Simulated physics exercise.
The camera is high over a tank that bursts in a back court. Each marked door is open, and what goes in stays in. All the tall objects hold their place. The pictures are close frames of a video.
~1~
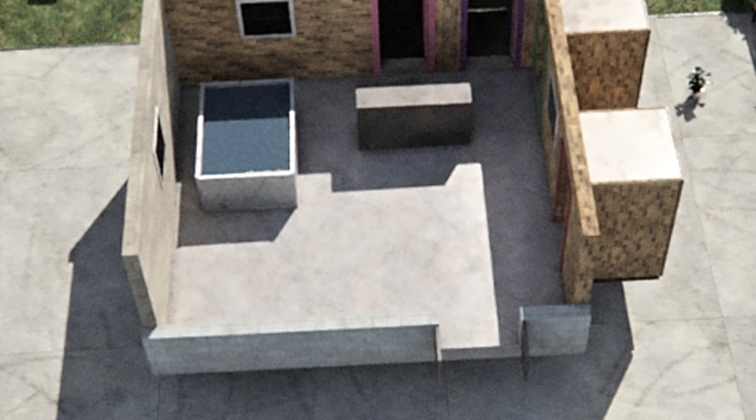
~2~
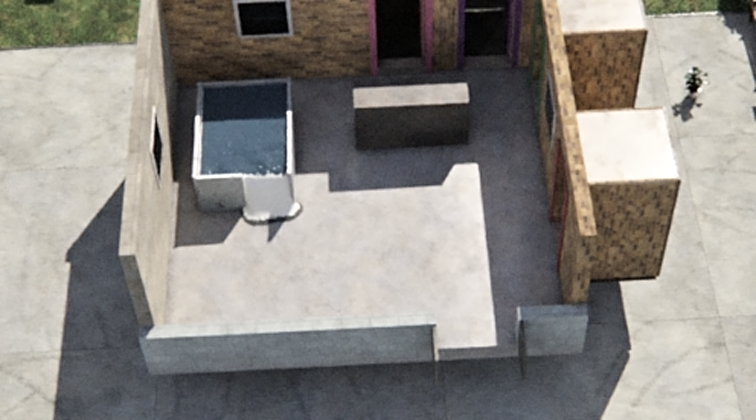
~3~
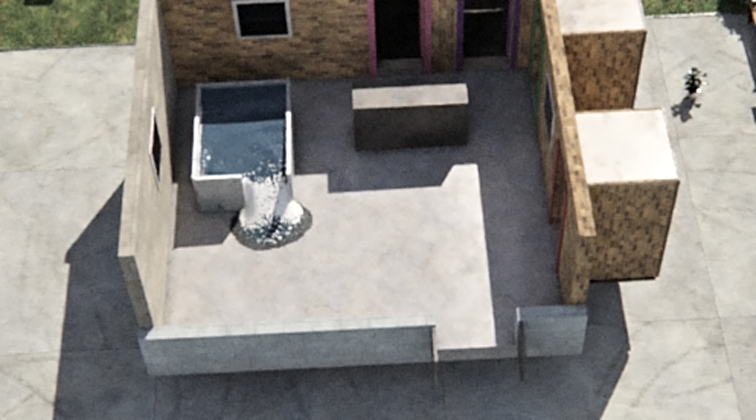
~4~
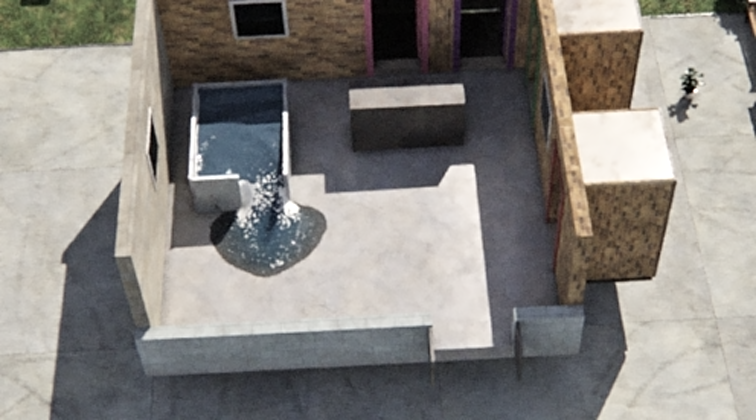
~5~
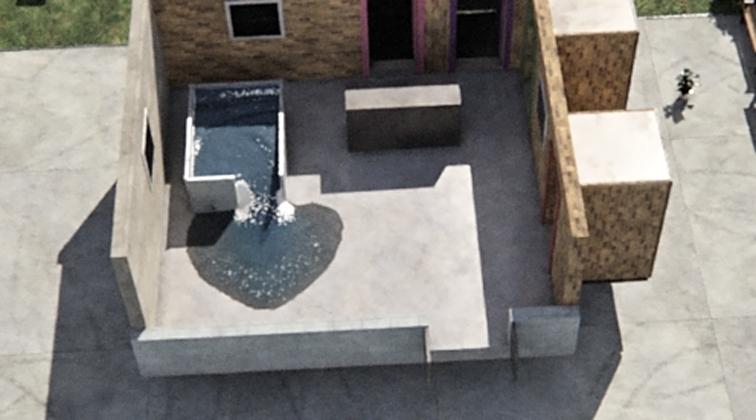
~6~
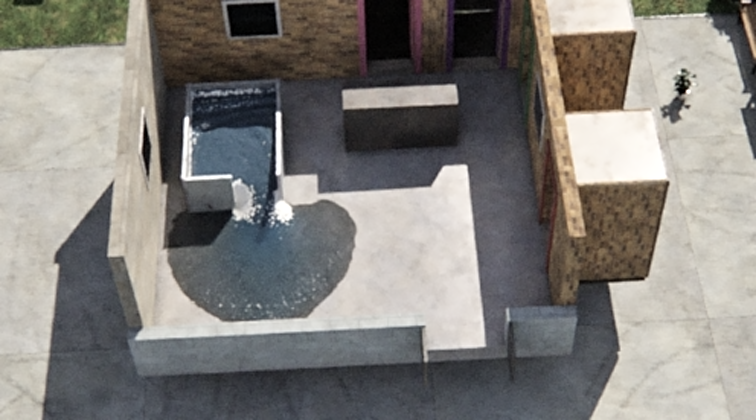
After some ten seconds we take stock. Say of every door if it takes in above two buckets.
The green door stays under that; the purple door stays under that; the red door takes more than that; the pink door stays under that.
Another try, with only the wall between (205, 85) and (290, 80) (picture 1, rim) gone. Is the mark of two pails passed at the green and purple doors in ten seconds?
The green one takes more, the purple one goes over.
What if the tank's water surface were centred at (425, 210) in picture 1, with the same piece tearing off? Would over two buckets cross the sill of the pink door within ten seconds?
In short: The pink one lets less in.
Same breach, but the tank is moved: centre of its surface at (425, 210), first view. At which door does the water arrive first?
I say the red-painted one.
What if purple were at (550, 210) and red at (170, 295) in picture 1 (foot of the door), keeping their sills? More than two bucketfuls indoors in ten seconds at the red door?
Then: The red door is over.
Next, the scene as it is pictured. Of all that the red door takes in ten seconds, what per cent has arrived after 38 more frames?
Some 45 per cent.
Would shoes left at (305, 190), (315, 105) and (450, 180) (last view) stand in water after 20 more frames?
As listed: No water, not flooded, no water.
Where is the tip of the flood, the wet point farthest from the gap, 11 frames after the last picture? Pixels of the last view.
Close to (528, 331).
A moment on, water covers 30 % of the floor; the green door not reached, the purple door not reached, the red door not reached, the pink door not reached.
Next, water covers 40 % of the floor; the green door not reached, the purple door not reached, the red door not reached, the pink door not reached.
Then, water covers 45 % of the floor; the green door not reached, the purple door not reached, the red door wet at the sill, nothing in, the pink door not reached.
Later, water covers 75 % of the floor; the green door wet at the sill, nothing in, the purple door not reached, the red door over two buckets in, the pink door not reached.
In the end, water covers 95 % of the floor; the green door wet at the sill, nothing in, the purple door wet at the sill, nothing in, the red door far over two buckets in, the pink door wet at the sill, nothing in.
